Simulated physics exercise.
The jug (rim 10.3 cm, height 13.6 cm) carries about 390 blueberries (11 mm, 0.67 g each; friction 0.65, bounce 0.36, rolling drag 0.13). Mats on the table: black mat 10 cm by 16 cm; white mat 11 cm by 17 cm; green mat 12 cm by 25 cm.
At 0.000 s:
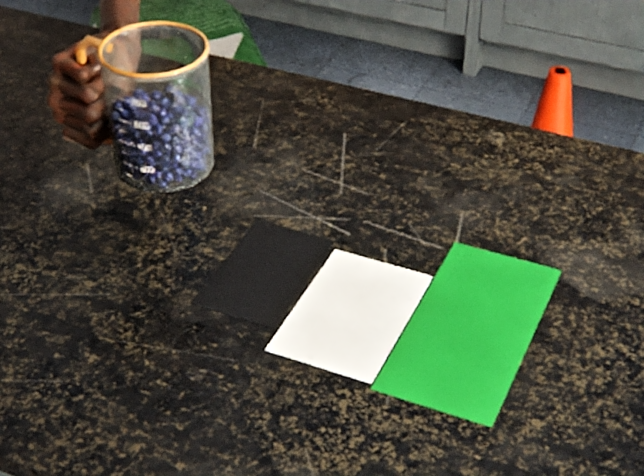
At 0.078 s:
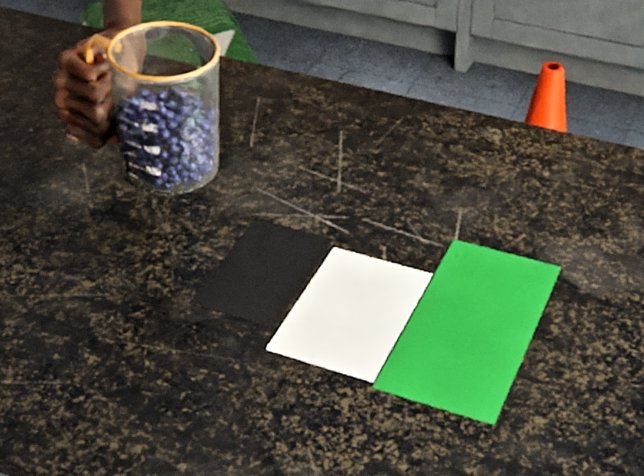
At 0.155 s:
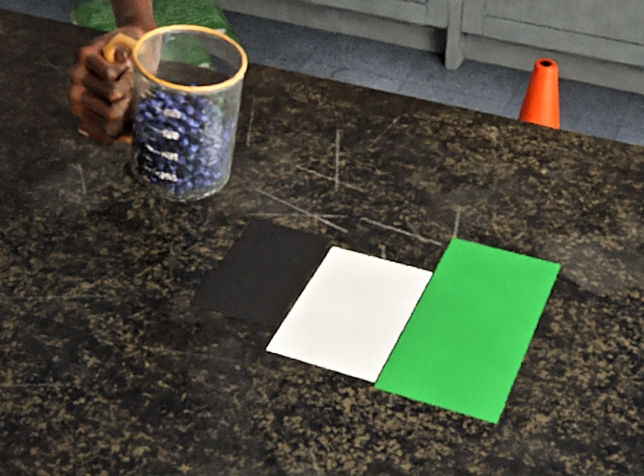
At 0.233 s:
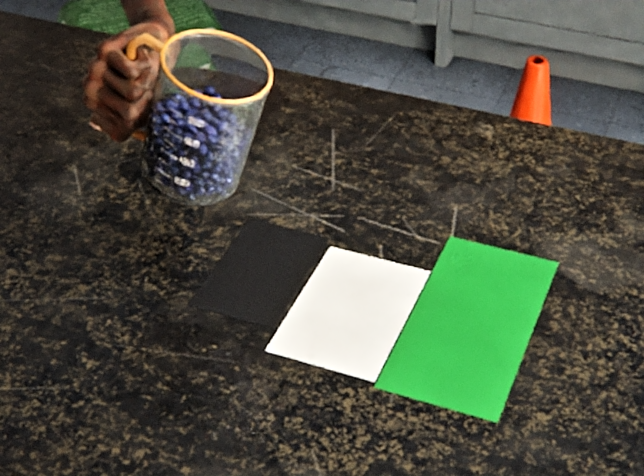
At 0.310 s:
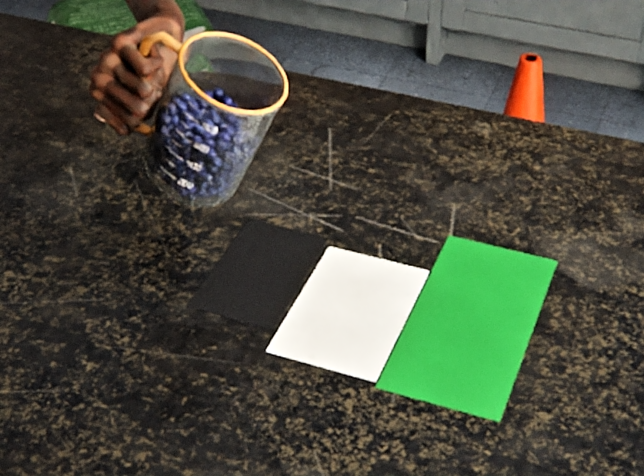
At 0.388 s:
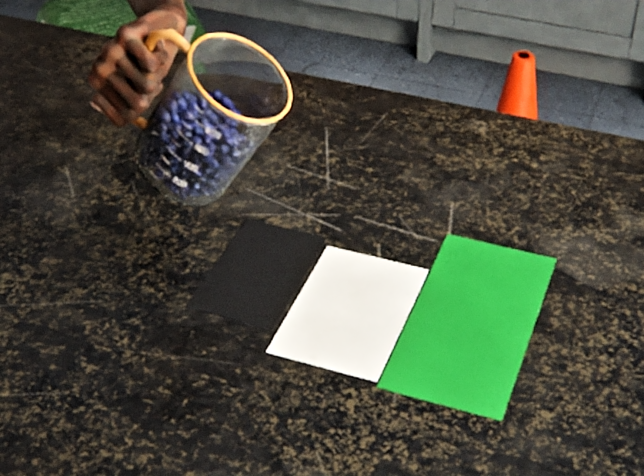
A dark, mottled countertop with pale scratches is seen from above at an angle, with grey cabinets and a blue-grey floor behind it. A hand holds a clear, orange-rimmed jug of blueberries at upper left, while black, white and green mats lie side by side near the centre and an orange cone stands beyond. The hand moves the jug a little rightward, then tilts it further right as the view shifts slightly.
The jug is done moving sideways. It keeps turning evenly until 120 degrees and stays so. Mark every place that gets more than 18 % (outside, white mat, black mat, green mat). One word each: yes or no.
Outside: No. White mat: Yes. Black mat: Yes. Green mat: No.
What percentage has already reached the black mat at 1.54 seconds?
Roughly 30 percent so far.
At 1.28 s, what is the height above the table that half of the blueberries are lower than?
Height: Some 16 cm.
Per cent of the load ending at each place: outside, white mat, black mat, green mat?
Outside gets 10 per cent, the white mat 55 per cent, the black mat 25 per cent, and the green mat 5 per cent.
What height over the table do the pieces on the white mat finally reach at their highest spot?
2.5 cm, roughly.
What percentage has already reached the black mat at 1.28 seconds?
10 percent.
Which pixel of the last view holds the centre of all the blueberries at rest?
(329, 290), roughly.
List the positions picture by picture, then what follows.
In the first frame, jug at (158, 94); tilt 0 degrees; moved 0.0 cm; lip at (200, 59); top of the load at (174, 90); black mat at (265, 271); white mat at (352, 312); green mat at (472, 327).
In the second frame, jug at (166, 97); tilt 2 degrees; moved 1.1 cm; lip at (211, 63); top of the load at (181, 91).
In the third frame, jug at (186, 107); tilt 9 degrees; moved 3.4 cm; low side right; lip at (238, 75); top of the load at (200, 94).
In the fourth frame, jug at (204, 116); tilt 16 degrees; moved 5.7 cm; low side right; lip at (265, 89); top of the load at (173, 98).
In the fifth frame, jug at (212, 121); tilt 24 degrees; moved 6.7 cm; low side right; lip at (281, 101); top of the load at (182, 97).
In the sixth frame, jug at (210, 122); tilt 31 degrees; moved 6.7 cm; low side right; lip at (285, 111); top of the load at (209, 96); black mat at (259, 271); white mat at (351, 310); green mat at (472, 319). It turns about 95 degrees a second.
Then, at 0.73 s, tilt 64 degrees; jug 100 %; middle of all pieces on or above the table near (187, 130).
Then, at 1.02 s, tilt 91 degrees; jug 100 %; middle of all pieces on or above the table near (189, 127).
After 1.28 s, tilt 116 degrees; black mat 10 %, jug 90 %; middle of all pieces on or above the table near (209, 146).
Then, at 1.54 s, tilt 120 degrees; black mat 30 %, jug 35 %, white mat 30 %; middle of all pieces on or above the table near (271, 224).
At rest (2.5 s), green mat 5 %, outside 10 %, black mat 25 %, jug 0 %, white mat 55 %.
